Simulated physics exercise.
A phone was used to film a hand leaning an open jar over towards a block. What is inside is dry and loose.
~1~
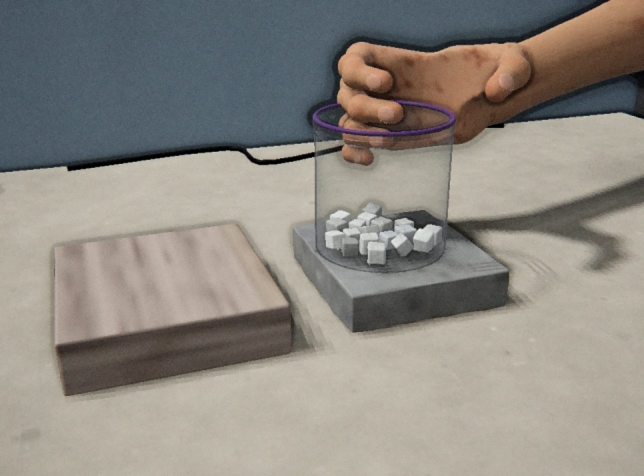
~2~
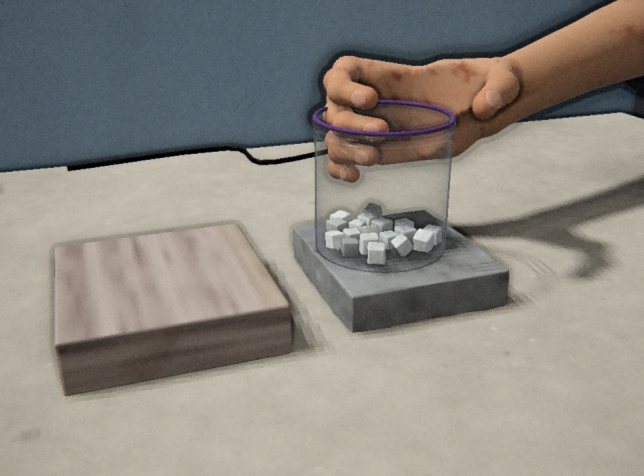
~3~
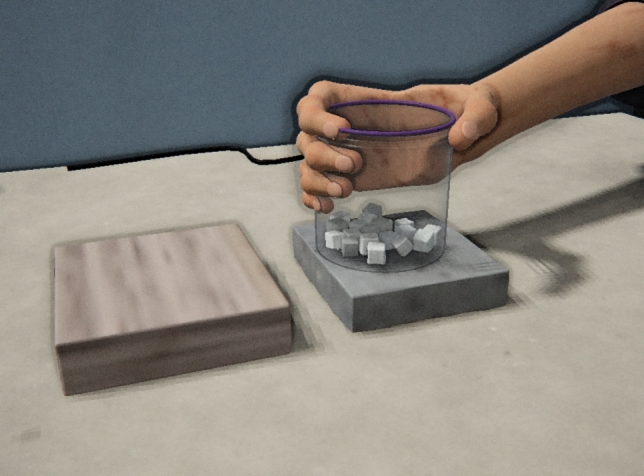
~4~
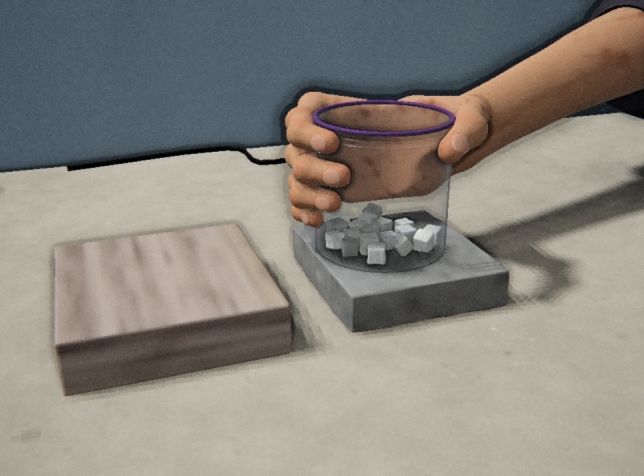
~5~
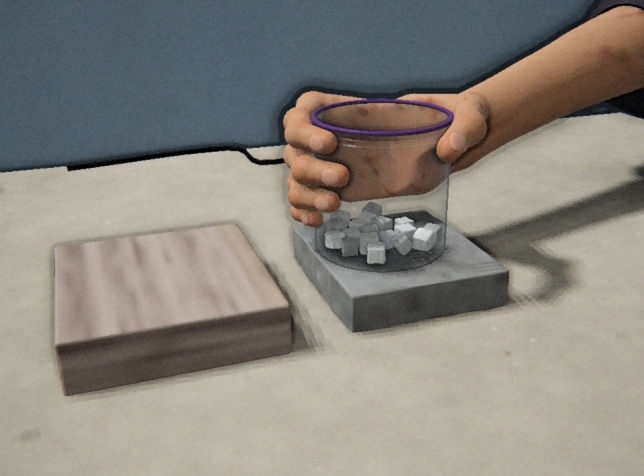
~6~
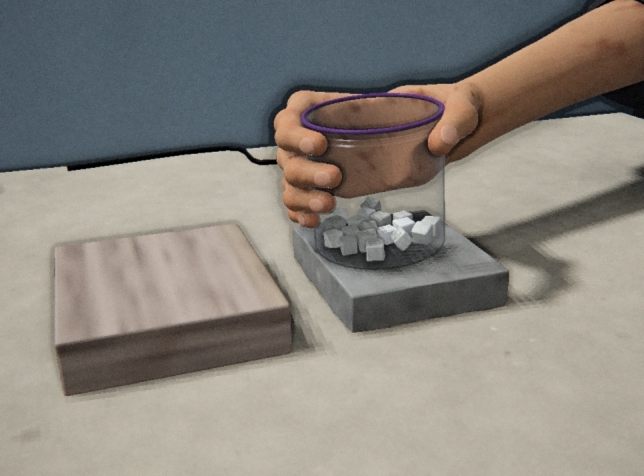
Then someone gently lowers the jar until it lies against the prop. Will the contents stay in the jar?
Yes.
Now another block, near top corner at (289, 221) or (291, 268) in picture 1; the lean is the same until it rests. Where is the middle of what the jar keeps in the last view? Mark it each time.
Around (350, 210) in the first case, around (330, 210) in the second.
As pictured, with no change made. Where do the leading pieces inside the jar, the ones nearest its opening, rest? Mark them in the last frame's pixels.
Roughly at (313, 199) in the last view, I'd say.
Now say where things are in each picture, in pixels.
In the first frame, jar (382, 182), nearly empty of sugar cubes; block (165, 297), its top about level with the jar's foot.
In the second frame, jar (382, 182), upright; rim (320, 123); top of the contents (370, 234).
In the third frame, jar (382, 182), upright; rim (320, 123); block (165, 297).
In the fourth frame, jar (382, 182), upright; rim (320, 123); top of the contents (370, 234).
In the fifth frame, jar (381, 182), upright; rim (318, 123); block (165, 297).
In the sixth frame, jar (376, 178), leaning 5°; rim (308, 124); block (165, 297), its top about level with the jar's foot.
Then, 0.56 s later than the last frame, the jar leans 33°; everything is still inside.
Then, 1.16 s later than the last frame, the jar leans 63°; everything is still inside.
Then, 1.87 s later than the last frame, the jar rests on the block at 83°; everything is still inside.
When it is over, the jar rests on the block at 83°; everything is still inside.
